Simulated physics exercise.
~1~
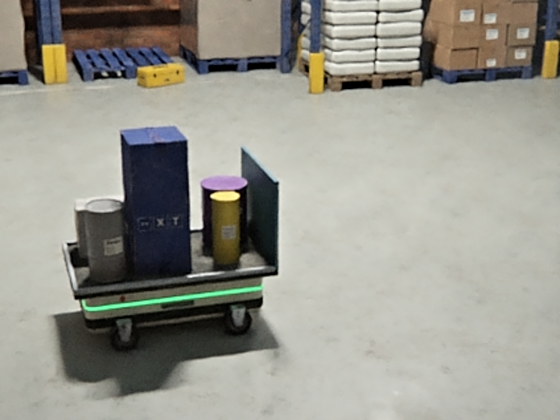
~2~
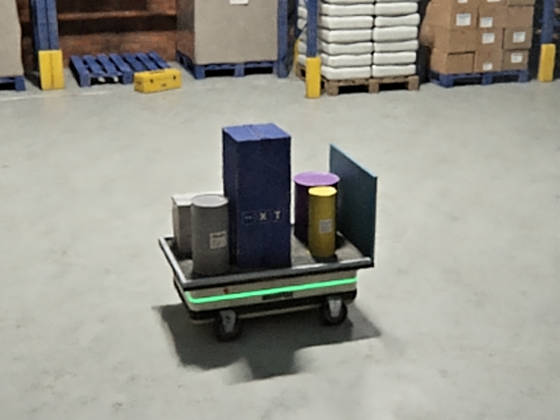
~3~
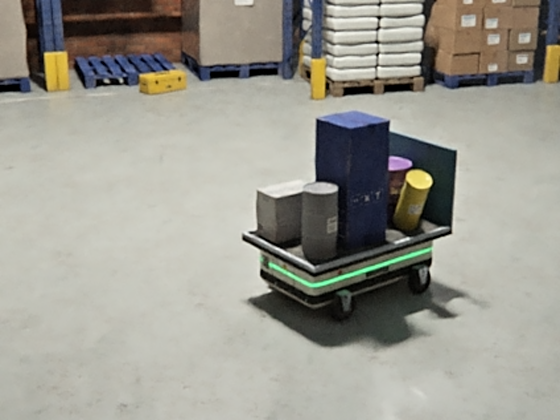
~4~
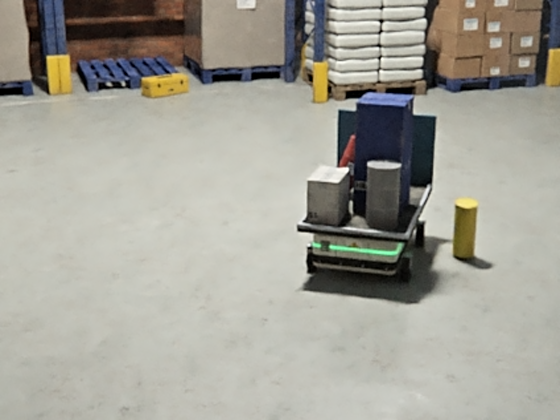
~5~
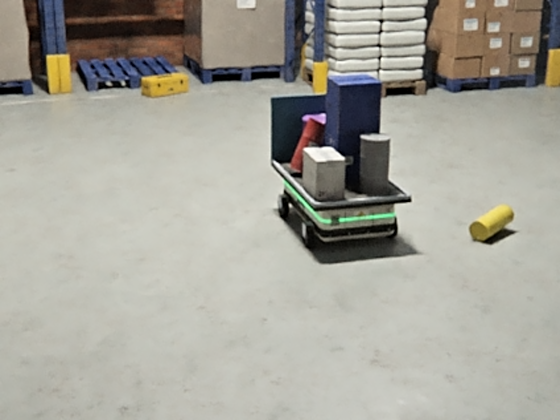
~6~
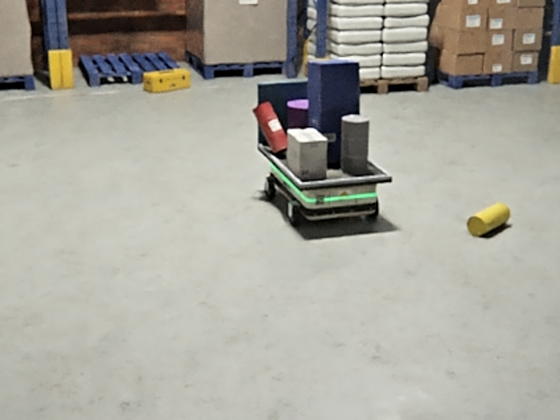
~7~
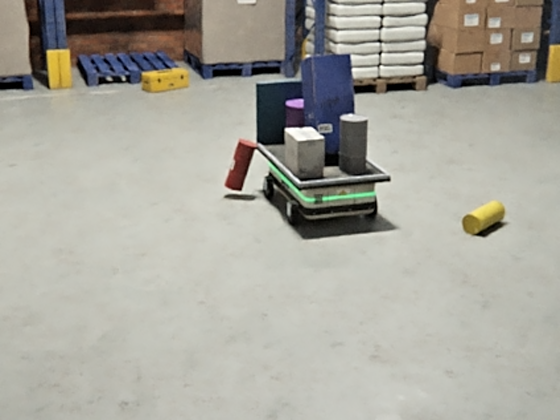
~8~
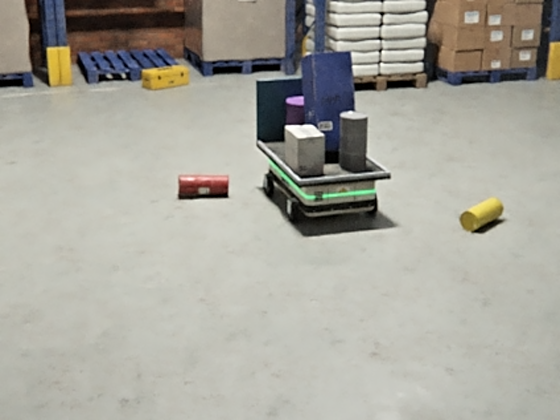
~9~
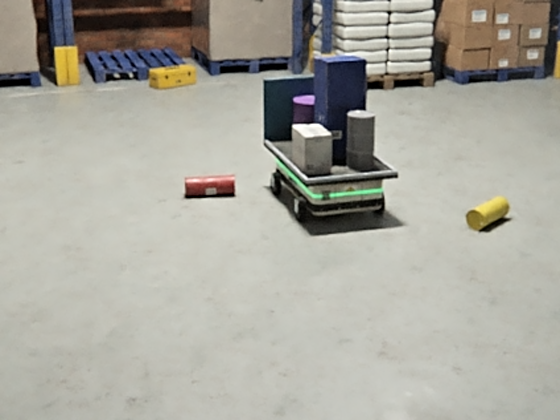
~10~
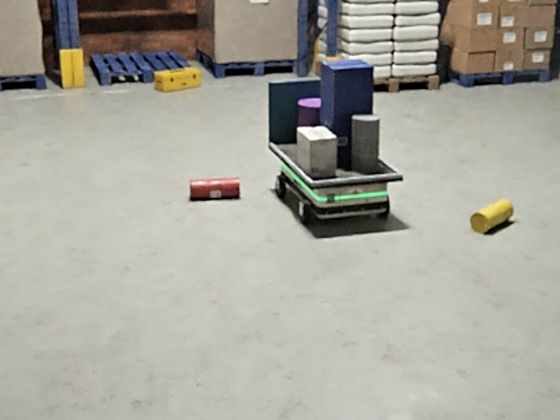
In a warehouse, a loaded flat cart rolled right and curved away, dropping a yellow canister, then a red one off the left as it stopped. The tall blue box rocked but settled upright, leaving both canisters lying on the floor.
